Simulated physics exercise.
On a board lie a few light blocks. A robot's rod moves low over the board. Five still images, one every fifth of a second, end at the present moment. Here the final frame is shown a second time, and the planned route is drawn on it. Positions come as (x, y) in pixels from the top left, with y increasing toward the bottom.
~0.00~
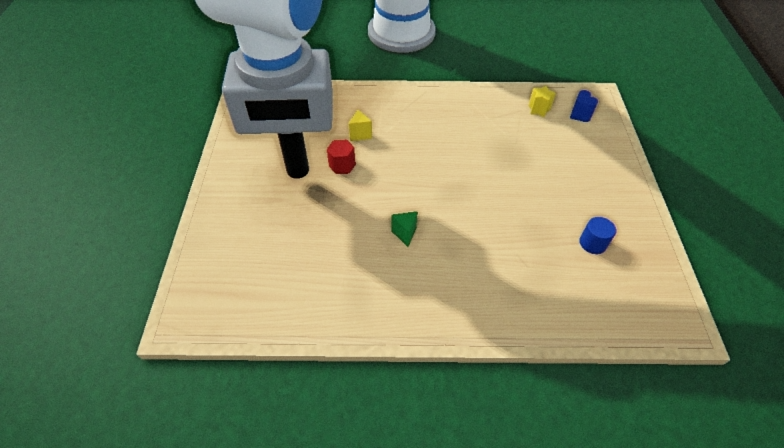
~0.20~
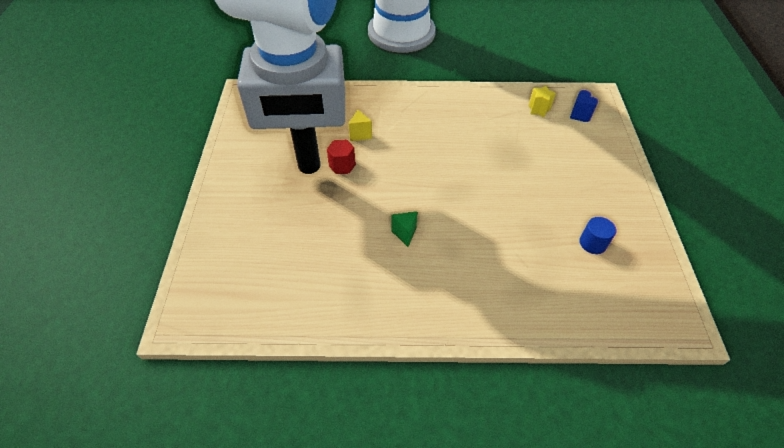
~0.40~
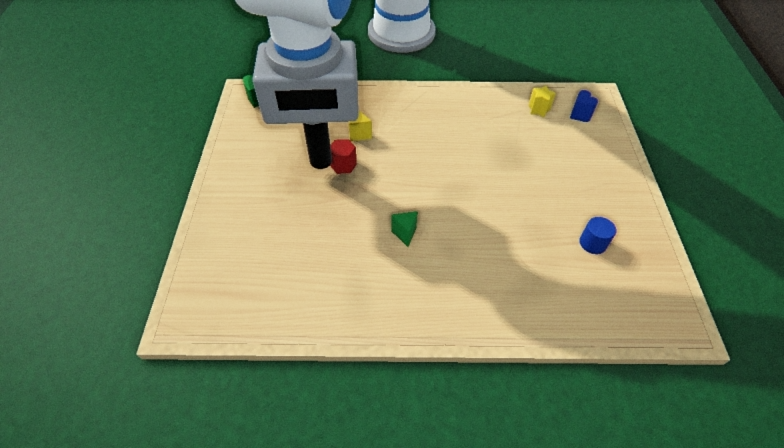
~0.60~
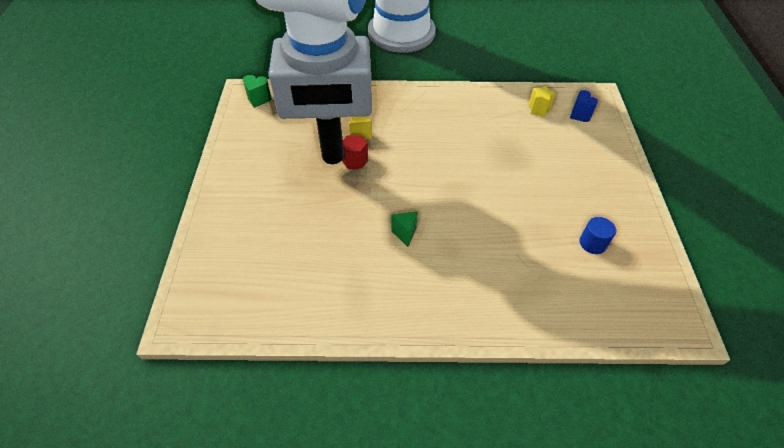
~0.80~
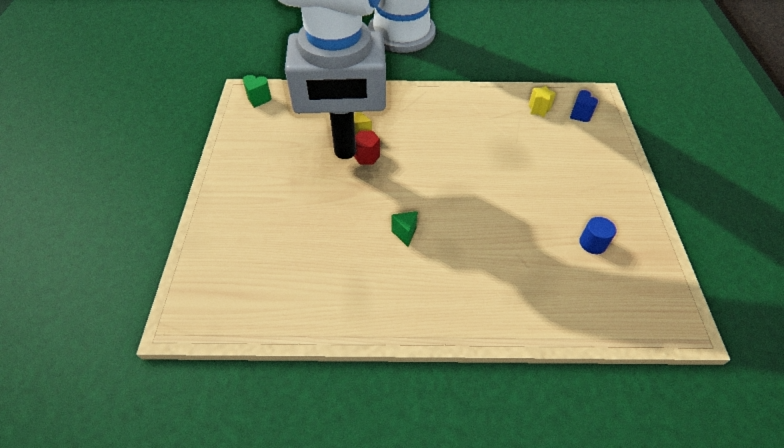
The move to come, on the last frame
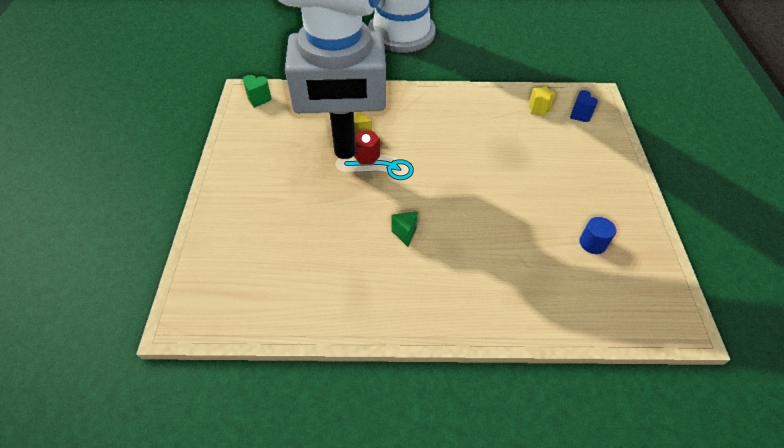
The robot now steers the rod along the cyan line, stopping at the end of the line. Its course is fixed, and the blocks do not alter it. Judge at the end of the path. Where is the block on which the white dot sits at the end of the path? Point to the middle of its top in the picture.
When the path ends, it will be at (395, 131).
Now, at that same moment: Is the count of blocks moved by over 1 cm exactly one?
That would be a yes.
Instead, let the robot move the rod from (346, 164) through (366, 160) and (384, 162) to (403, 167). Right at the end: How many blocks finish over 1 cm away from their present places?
By the end, one block will have moved.
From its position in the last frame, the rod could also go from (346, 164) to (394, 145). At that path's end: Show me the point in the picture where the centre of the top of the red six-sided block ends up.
Its top face will be centred at roughly (415, 121).
Path on the board, from (346, 164) by way of (365, 163) and (384, 163) to (400, 170); the dot is on the red six-sided block.
On the path given first. Halfway along, rod at (375, 152); red six-sided block at (390, 132), turned 35° anticlockwise.
At the end, rod at (401, 159); yellow triangle in place; red six-sided block at (395, 131), turned 45° anticlockwise.
